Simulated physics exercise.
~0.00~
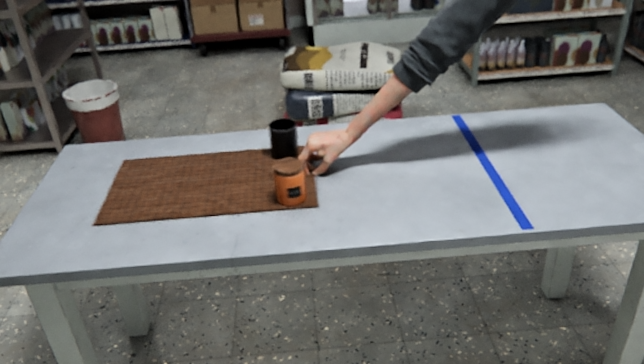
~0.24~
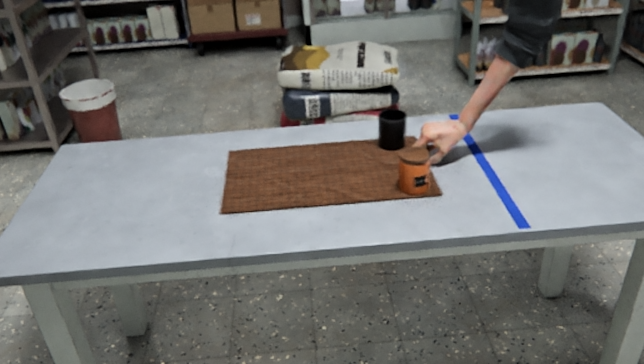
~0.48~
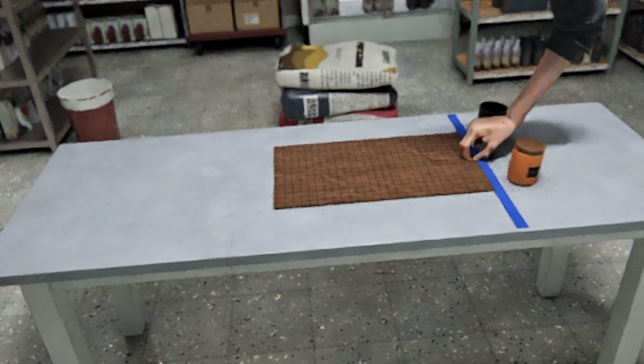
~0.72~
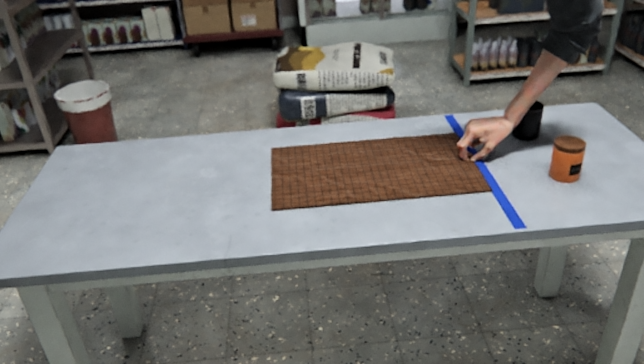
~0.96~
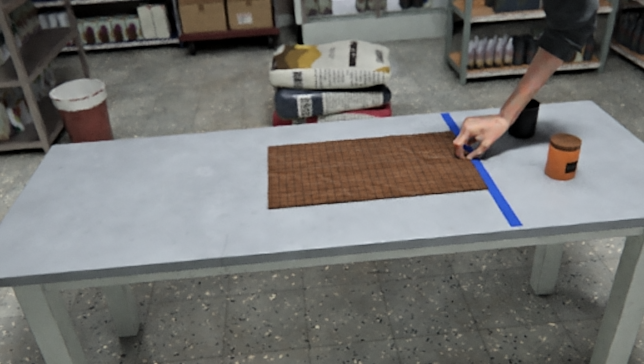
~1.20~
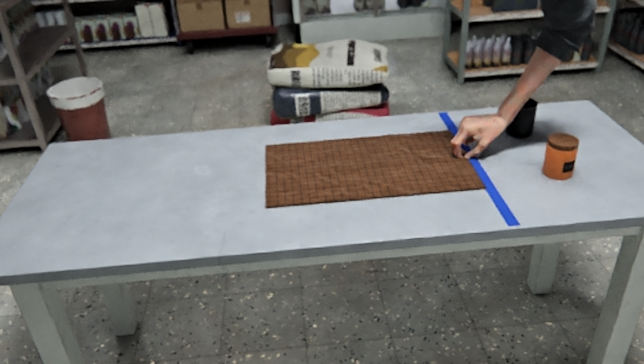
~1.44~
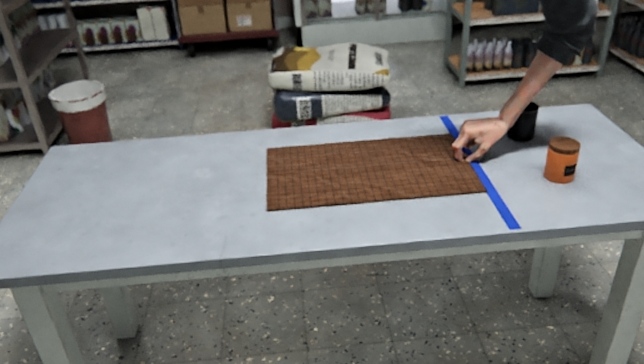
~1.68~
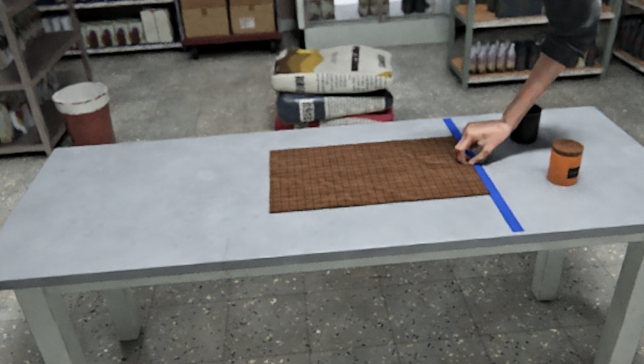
A hand reaches in from the upper right and grips the front edge of a brown table runner on a pale grey table, seen from slightly above in a room lined with shelves. An orange jar with a brown lid and a black mug stand upright near the runner's right end, and a strip of blue tape crosses the table farther right. The hand pulls the runner rightward, carrying both along. At the tape the cloth stops, but the jar and mug slide off its front. They come to rest upright on the bare table beyond the tape, while the hand stays on the cloth's edge.
